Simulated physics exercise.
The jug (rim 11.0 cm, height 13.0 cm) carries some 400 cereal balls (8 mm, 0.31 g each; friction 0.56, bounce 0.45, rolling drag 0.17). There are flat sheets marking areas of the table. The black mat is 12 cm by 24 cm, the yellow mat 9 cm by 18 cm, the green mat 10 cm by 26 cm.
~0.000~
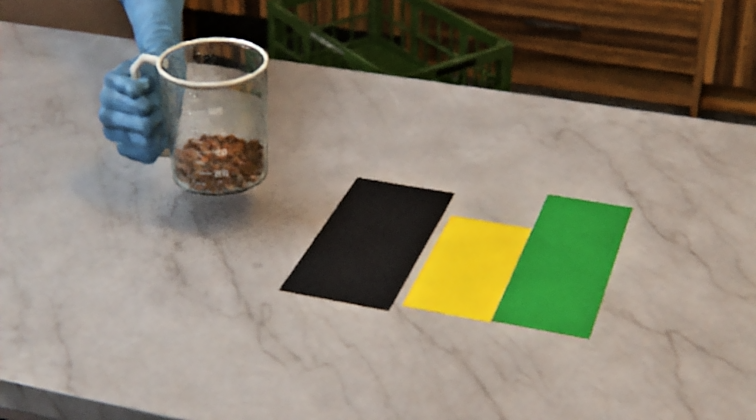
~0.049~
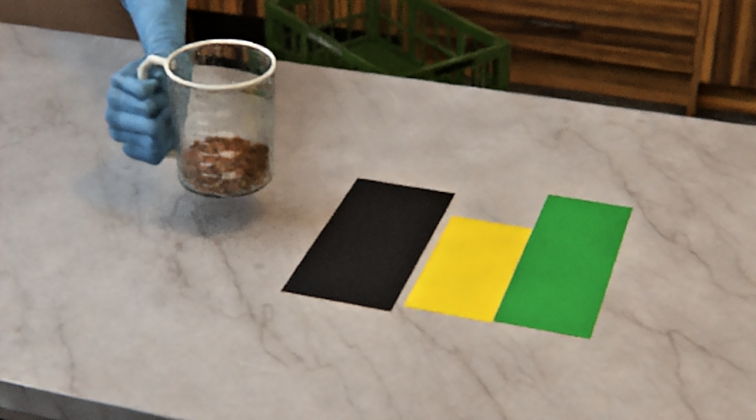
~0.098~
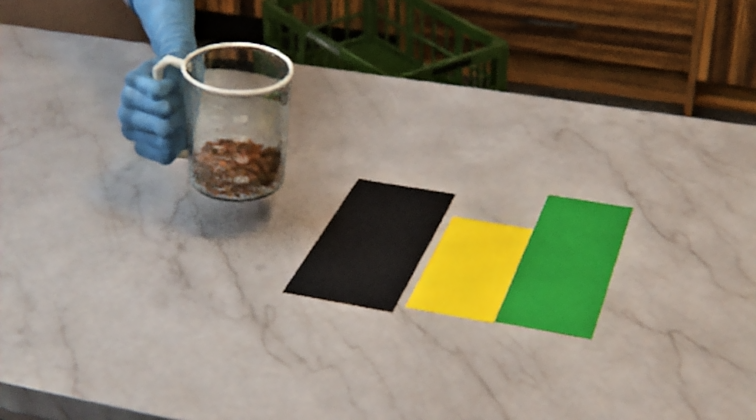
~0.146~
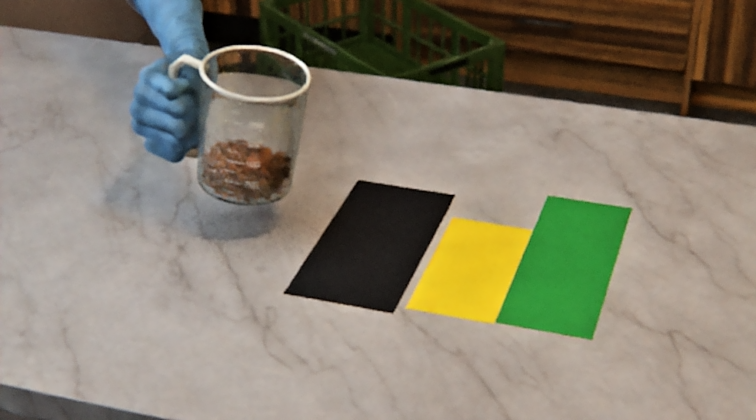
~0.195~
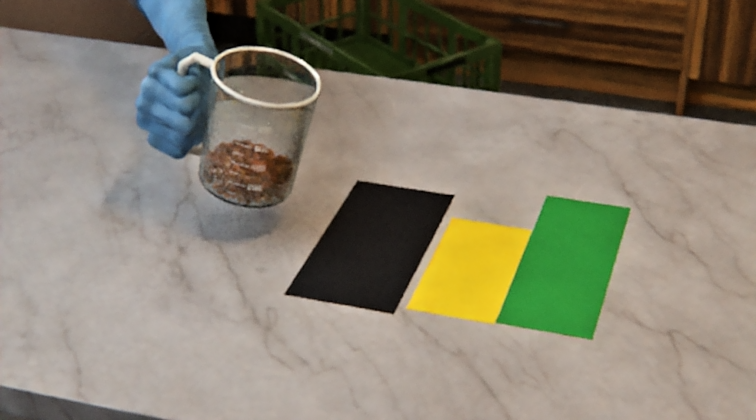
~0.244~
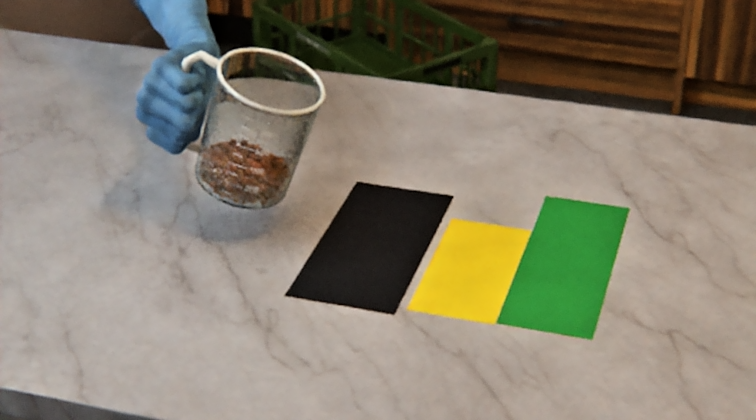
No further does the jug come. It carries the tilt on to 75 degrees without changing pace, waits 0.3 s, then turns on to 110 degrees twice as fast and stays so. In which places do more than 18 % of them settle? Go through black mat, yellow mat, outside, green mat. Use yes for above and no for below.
Black mat: Yes; yellow mat: No; outside: Yes; green mat: No.
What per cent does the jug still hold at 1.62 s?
Close to 100 in a hundred.
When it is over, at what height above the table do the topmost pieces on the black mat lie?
2.5 cm or so.
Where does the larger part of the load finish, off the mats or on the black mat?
On the black mat.
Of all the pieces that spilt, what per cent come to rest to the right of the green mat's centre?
I'd estimate close to 0 per cent of the spill.
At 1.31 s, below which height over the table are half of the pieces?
I'd say close to 10 cm.
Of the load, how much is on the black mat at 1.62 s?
0 per cent.
Then, at 0.66 s, tilt 60 degrees; jug 100 %; middle of all pieces on or above the table near (221, 149).
After 1.00 s, tilt 75 degrees; jug 100 %; middle of all pieces on or above the table near (226, 150).
After 1.31 s, tilt 91 degrees; jug 100 %; middle of all pieces on or above the table near (221, 142).
Then, at 1.62 s, tilt 110 degrees; jug 100 %; middle of all pieces on or above the table near (241, 152).
In the end, at 3.4 s, outside 30 %, jug 0 %, black mat 65 %, green mat 0 %, yellow mat 0 %.
